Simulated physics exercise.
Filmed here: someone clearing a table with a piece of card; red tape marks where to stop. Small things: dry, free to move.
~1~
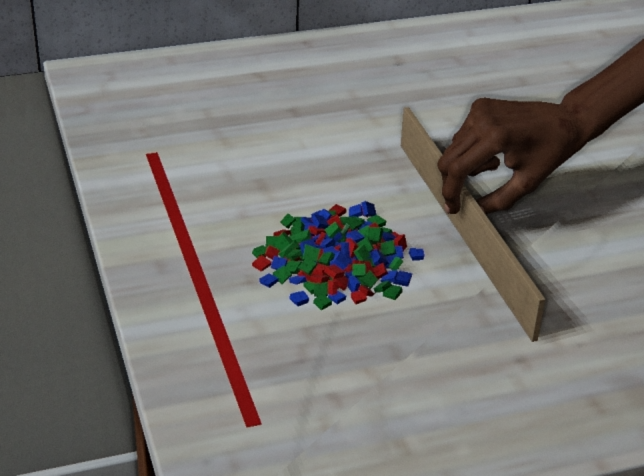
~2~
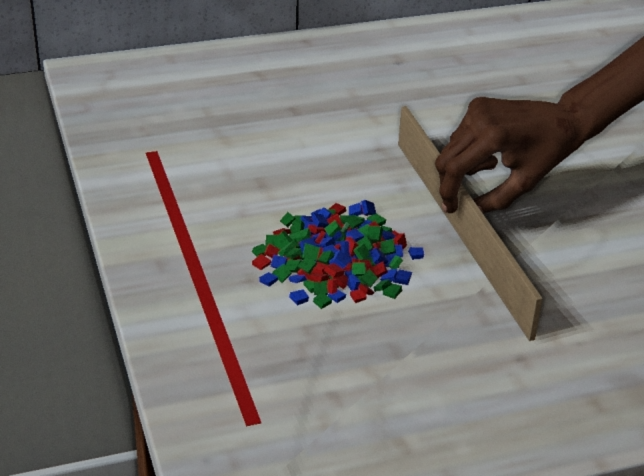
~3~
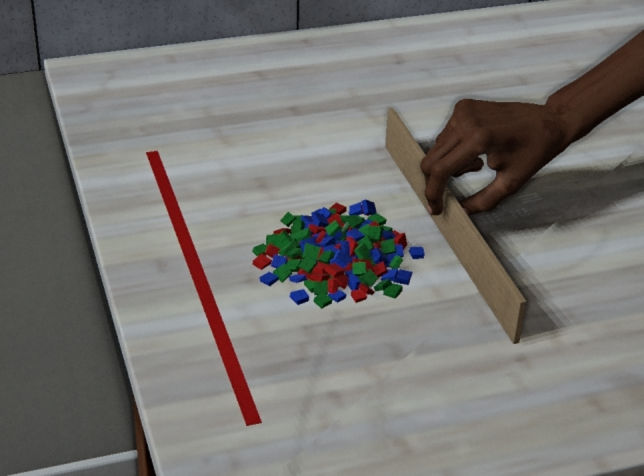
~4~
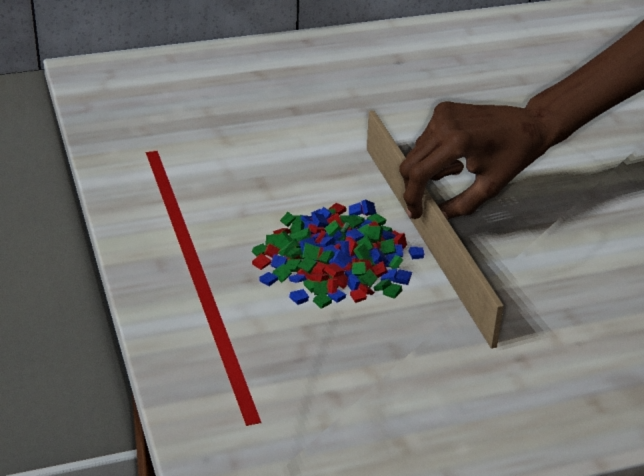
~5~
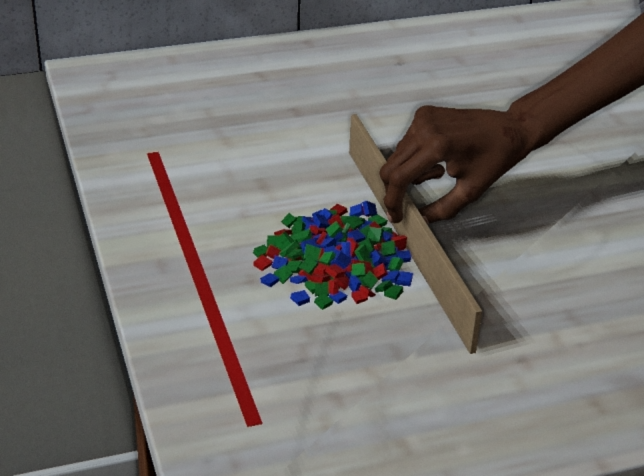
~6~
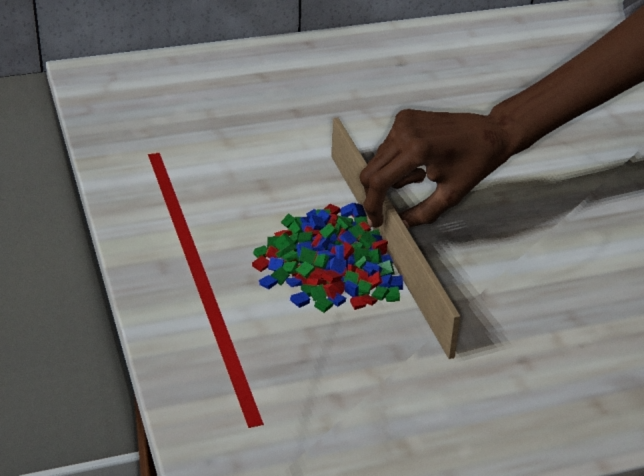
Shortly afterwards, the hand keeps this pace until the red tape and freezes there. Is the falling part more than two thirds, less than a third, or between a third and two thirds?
It is less than a third.
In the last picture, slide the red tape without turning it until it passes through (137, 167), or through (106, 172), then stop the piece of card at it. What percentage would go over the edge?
Note: Case one 40 in a hundred; case two 90 in a hundred.
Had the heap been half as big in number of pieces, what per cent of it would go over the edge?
I'd say close to 0 per cent.
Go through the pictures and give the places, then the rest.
In the first frame, piece of card (528, 304), at rest; red tape (156, 164), about a palm's width from the edge; edge at (108, 293); the heap (341, 249), mosaic tiles.
In the second frame, piece of card (526, 304).
In the third frame, piece of card (510, 306); the heap (341, 247).
In the fourth frame, piece of card (488, 311).
In the fifth frame, piece of card (467, 316); the heap (342, 248), just a few pushed along.
In the sixth frame, piece of card (445, 321); red tape (158, 164); edge at (111, 294); the heap (333, 251), roughly half pushed along.
Just after the last frame, piece of card still moving, near (289, 222); heap all on the table, its front near (178, 272).
A moment on, piece of card stopped at the red tape; heap about a tenth over the edge.
When it is over, piece of card stopped at the red tape; heap about a tenth over the edge.
